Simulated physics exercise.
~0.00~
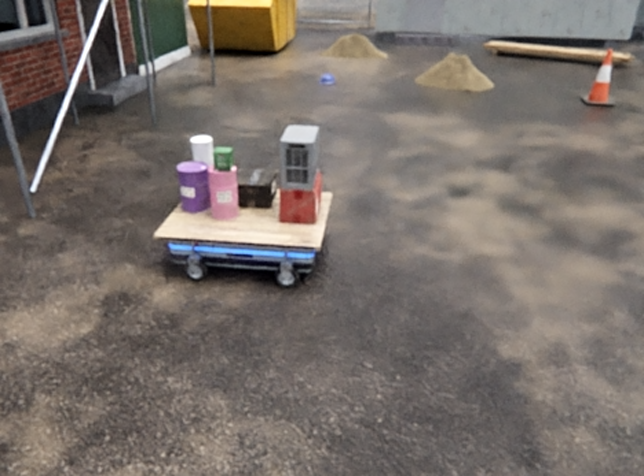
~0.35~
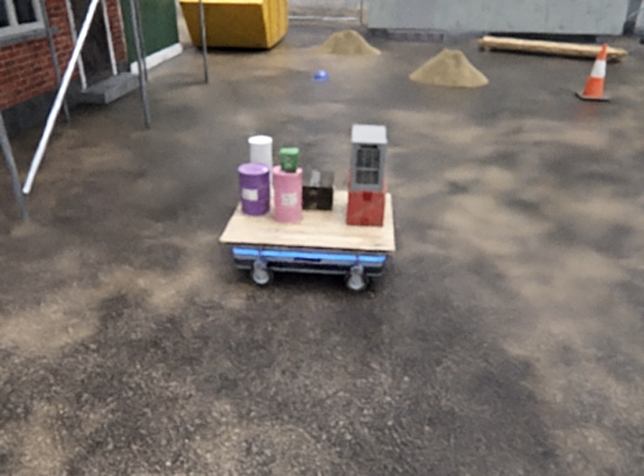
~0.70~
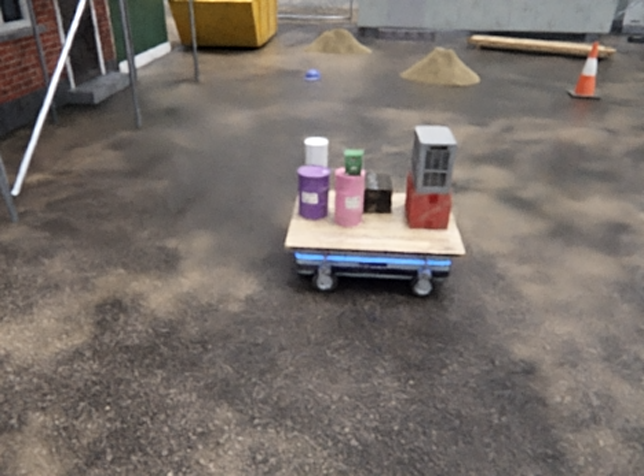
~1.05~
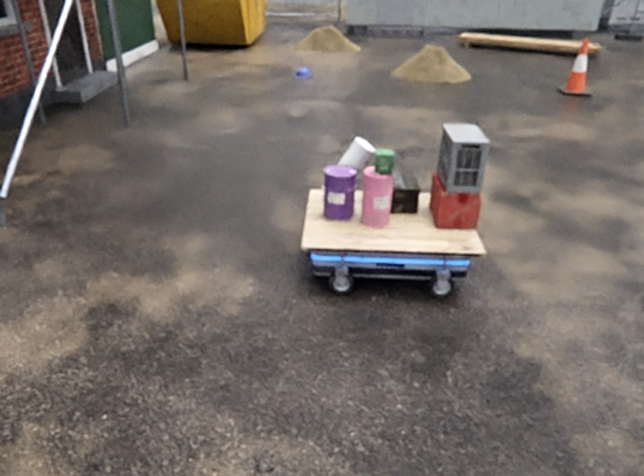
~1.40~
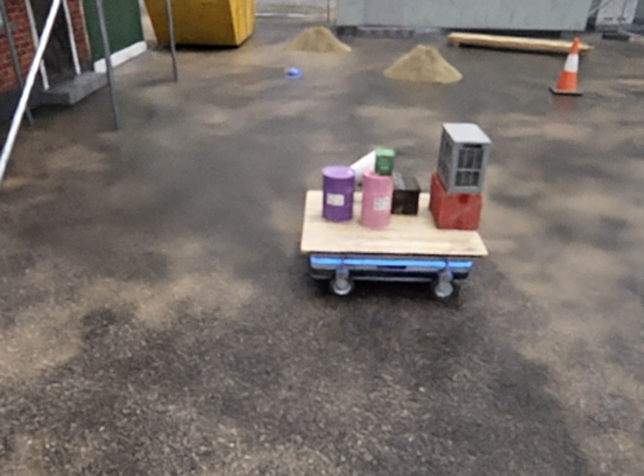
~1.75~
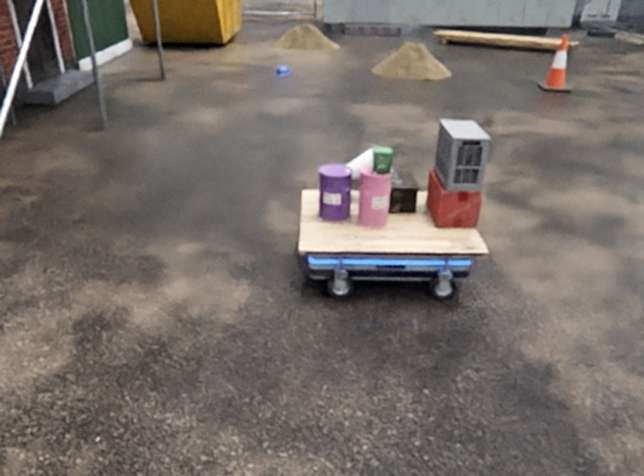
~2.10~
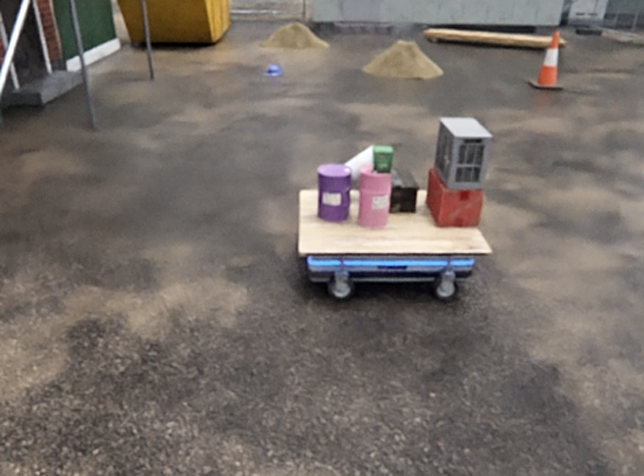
A loaded cart rolls right and stops, and the white canister tips over, ending leaning.
